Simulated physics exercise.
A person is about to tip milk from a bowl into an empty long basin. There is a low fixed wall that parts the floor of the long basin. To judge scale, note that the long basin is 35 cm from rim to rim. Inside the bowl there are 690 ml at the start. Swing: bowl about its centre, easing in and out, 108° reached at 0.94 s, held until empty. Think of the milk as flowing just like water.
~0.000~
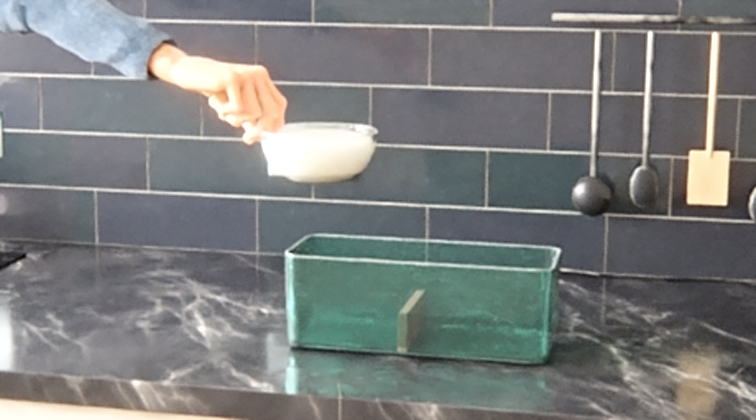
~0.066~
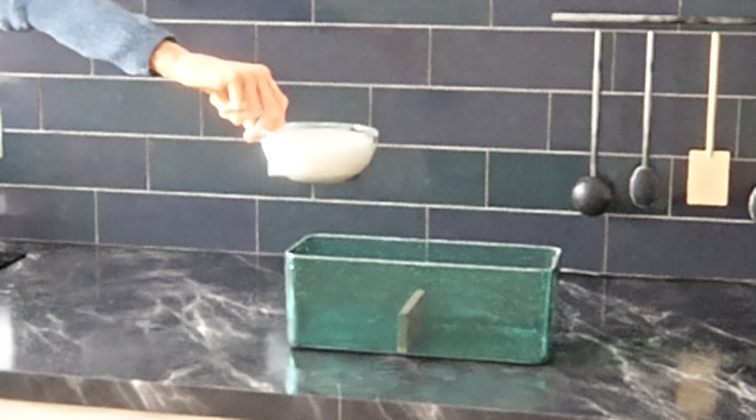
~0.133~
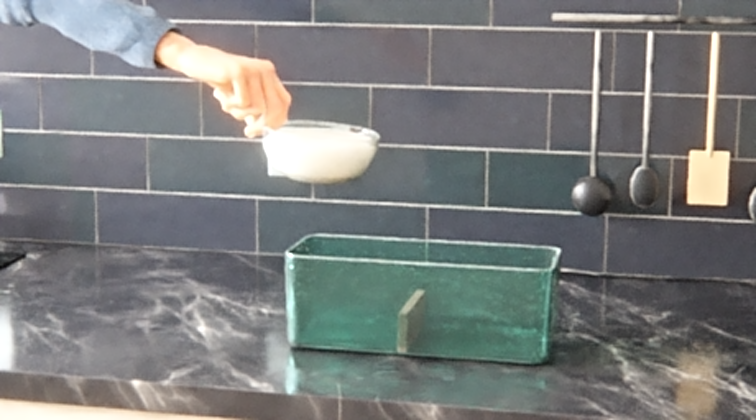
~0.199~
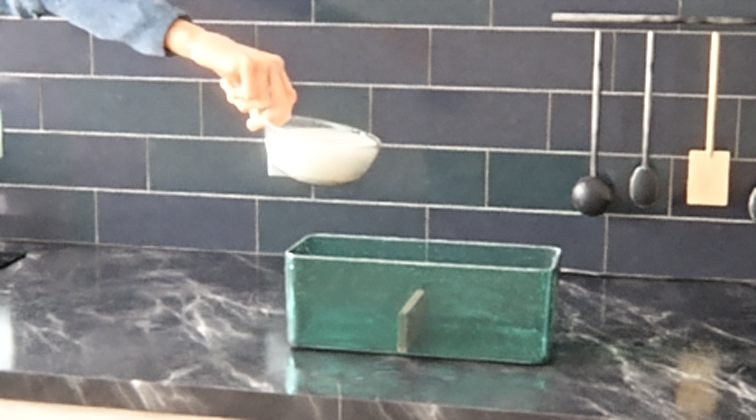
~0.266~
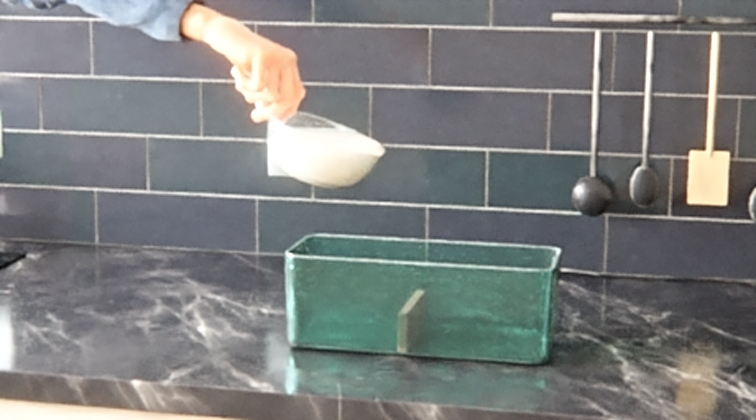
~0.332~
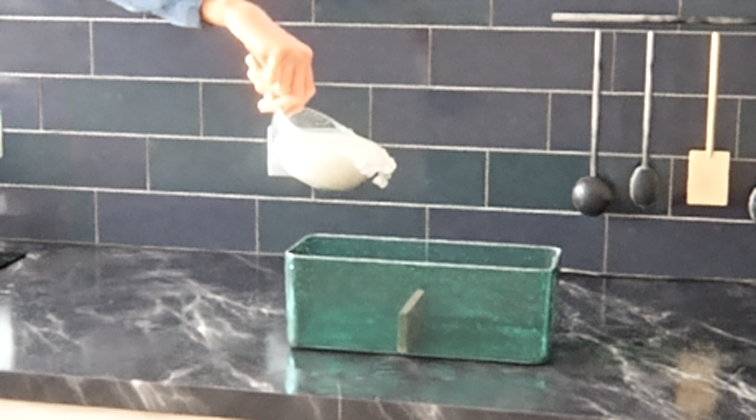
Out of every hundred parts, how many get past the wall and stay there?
About 58 out of 100.
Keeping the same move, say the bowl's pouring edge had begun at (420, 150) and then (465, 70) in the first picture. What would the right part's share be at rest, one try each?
90 in a hundred, followed by 80 in a hundred.
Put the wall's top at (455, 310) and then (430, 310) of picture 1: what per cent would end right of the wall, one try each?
In turn about 5 and 30 per cent.
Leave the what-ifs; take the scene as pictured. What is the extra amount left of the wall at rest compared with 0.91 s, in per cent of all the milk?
0 %.
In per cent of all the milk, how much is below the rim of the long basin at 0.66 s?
The basin holds roughly 62 in a hundred parts at that moment.
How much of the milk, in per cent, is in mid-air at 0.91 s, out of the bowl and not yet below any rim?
Close to 1 per cent.
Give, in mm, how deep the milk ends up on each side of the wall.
Left part: About 14 mm; right part: About 18 mm.
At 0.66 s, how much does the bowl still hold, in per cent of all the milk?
12 %.
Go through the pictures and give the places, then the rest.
In the first frame, it leans 0°; its right rim is at (375, 134); the milk meets the walls at (268, 135) and (374, 139); the long basin's rim runs from (297, 246) to (557, 261); the wall's top is at (412, 303).
In the second frame, it leans 1°; its right rim is at (376, 136); the milk meets the walls at (268, 135) and (374, 141).
In the third frame, it leans 5°; its right rim is at (377, 140); the milk meets the walls at (270, 134) and (376, 142).
In the fourth frame, it leans 12°; its right rim is at (378, 146); the milk meets the walls at (272, 133) and (378, 143).
In the fifth frame, it leans 20°; its right rim is at (379, 155); the milk meets the walls at (274, 135) and (377, 150); 4 per cent is over the edge.
In the sixth frame, it leans 30°; its right rim is at (378, 166); the milk meets the walls at (277, 138) and (373, 154); 12 per cent is over the edge.
After 0.66 s the tilt is 87° and 12 per cent is still to pour, 15 is left of the wall and 47 right of it.
After 0.91 s the tilt is 108° and 0 per cent is still to pour, 41 is left of the wall and 58 right of it.
After 1.16 s the tilt is 108° and 0 per cent is still to pour, 41 is left of the wall and 58 right of it.
After 1.44 s the tilt is 108° and 0 per cent is still to pour, 41 is left of the wall and 58 right of it.
In the end 41 per cent lies left of the wall, 58 right of it and 1 outside.
